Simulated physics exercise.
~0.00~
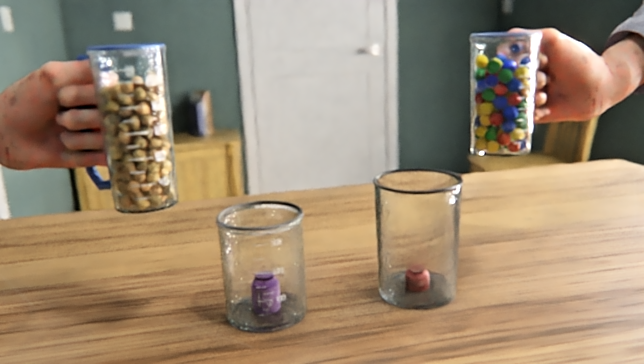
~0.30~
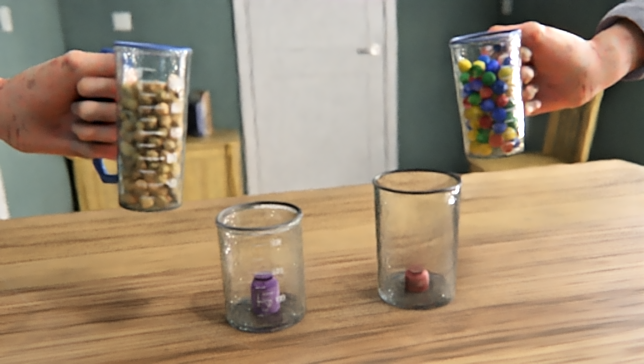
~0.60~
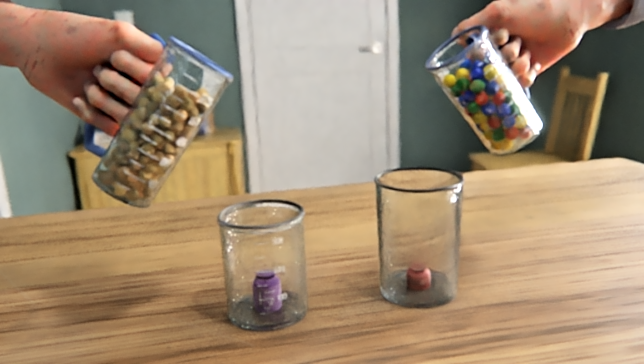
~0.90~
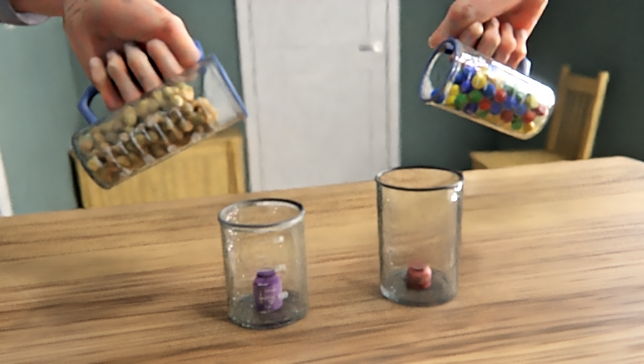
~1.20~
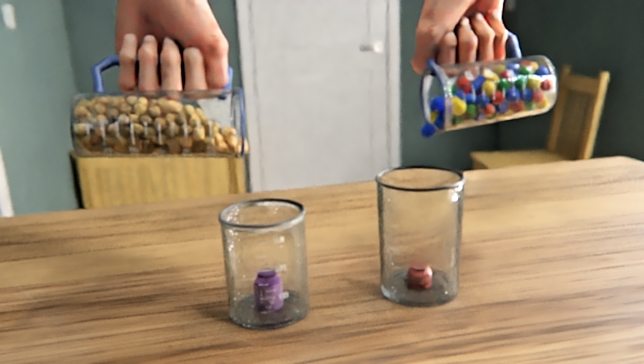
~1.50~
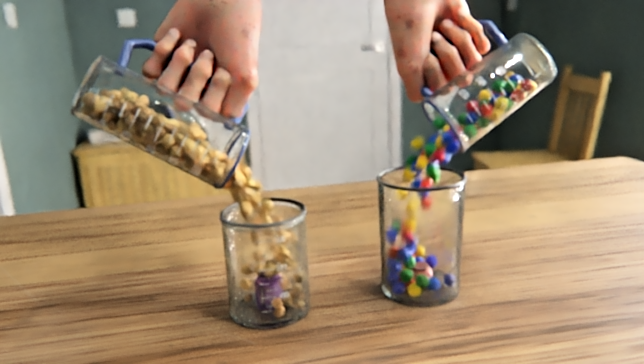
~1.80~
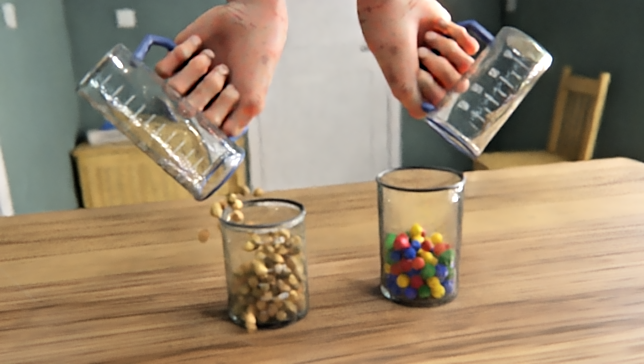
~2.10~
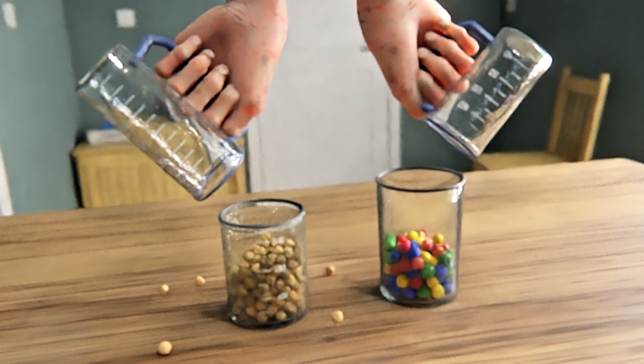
Two hands hold clear, blue-rimmed mugs, tan nut-like pieces on the left and multicoloured balls on the right, above a wooden table in a green-walled room with a pale door, seen from the front by a slightly swaying camera. Below stand two clear glasses, the left holding a small purple object and the right a small reddish one. The hands tip the mugs inward until both loads pour down. The right mug empties first while the last tan pieces spill over the left rim. Finally, both objects are buried, and a few tan pieces lie scattered around the left glass.
